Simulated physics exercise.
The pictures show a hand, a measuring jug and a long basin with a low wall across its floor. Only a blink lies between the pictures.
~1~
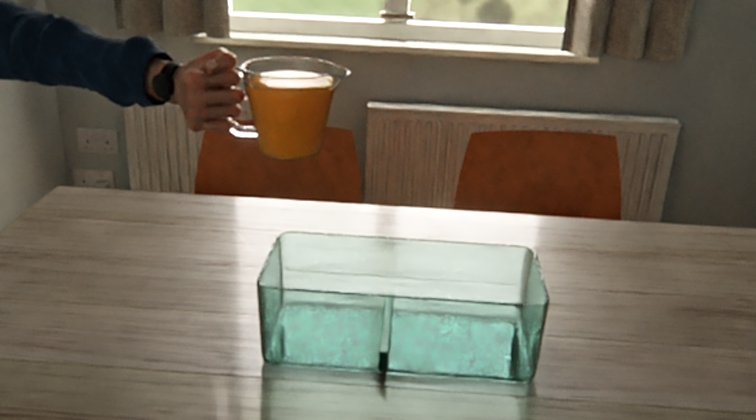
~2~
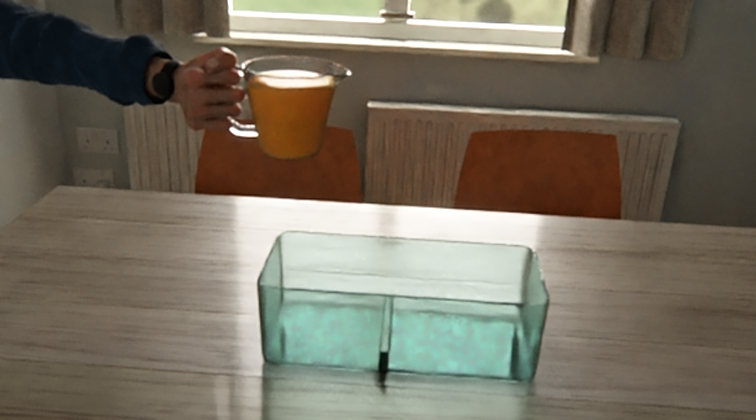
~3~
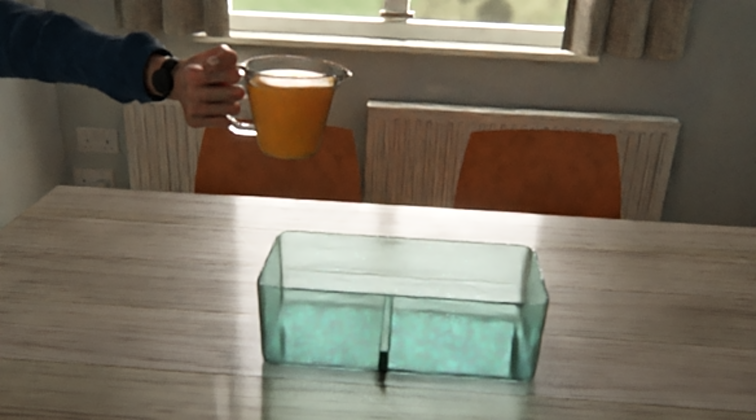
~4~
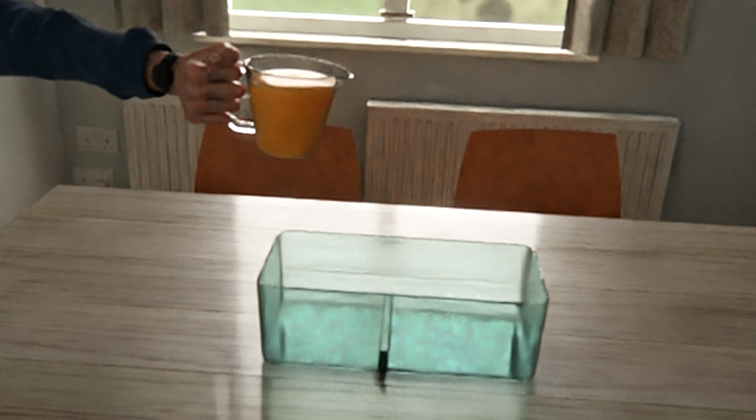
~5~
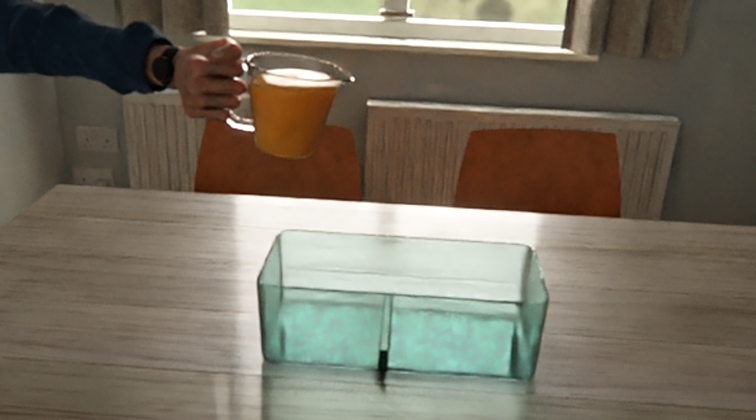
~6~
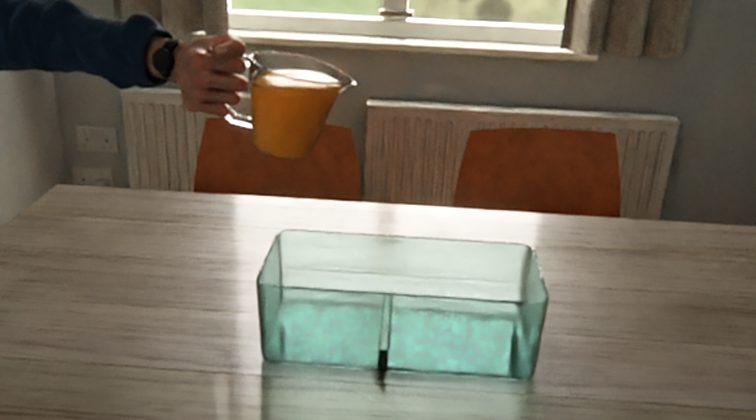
The footage shows a hand holding a glass measuring jug of orange liquid above a greenish, clear basin with a low dividing wall on a wooden table; the jug stays nearly level, then tilts slightly to the right.
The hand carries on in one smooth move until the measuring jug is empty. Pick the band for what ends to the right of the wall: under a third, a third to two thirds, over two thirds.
It comes to more than two thirds.
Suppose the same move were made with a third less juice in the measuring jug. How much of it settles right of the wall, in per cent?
Roughly 70 in a hundred.
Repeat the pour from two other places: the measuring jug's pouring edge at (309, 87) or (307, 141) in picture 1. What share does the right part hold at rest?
Roughly 10 per cent, and 10 per cent.
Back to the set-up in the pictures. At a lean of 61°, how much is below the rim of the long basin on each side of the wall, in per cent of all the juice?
The left part 0 per cent, the right part 5.
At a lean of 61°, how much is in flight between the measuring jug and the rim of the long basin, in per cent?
Close to 25 per cent.
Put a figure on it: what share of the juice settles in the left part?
Some 20 per cent.
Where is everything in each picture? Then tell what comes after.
In the first picture, tilt 0°; pouring edge (350, 72); surface from (249, 77) to (335, 82); the long basin's rim runs from (268, 258) to (541, 276); the wall's top is at (387, 321).
In the second picture, tilt 0°; pouring edge (351, 72); surface from (250, 77) to (335, 82).
In the third picture, tilt 2°; pouring edge (351, 74); surface from (251, 76) to (335, 82).
In the fourth picture, tilt 4°; pouring edge (353, 76); surface from (252, 77) to (337, 82).
In the fifth picture, tilt 7°; pouring edge (354, 79); surface from (253, 76) to (340, 82).
In the sixth picture, tilt 11°; pouring edge (356, 83); surface from (255, 77) to (344, 83).
A moment on, the measuring jug is tipped part way and 70 per cent is still to pour, 0 is left of the wall and 7 right of it.
Next, the measuring jug is tipped on its side and 15 per cent is still to pour, 5 is left of the wall and 57 right of it.
Then the measuring jug is tipped right over and 0 per cent is still to pour, 20 is left of the wall and 77 right of it.
Later the measuring jug is tipped right over and 0 per cent is still to pour, 21 is left of the wall and 76 right of it.
At rest 21 per cent lies left of the wall, 76 right of it and 2 outside.
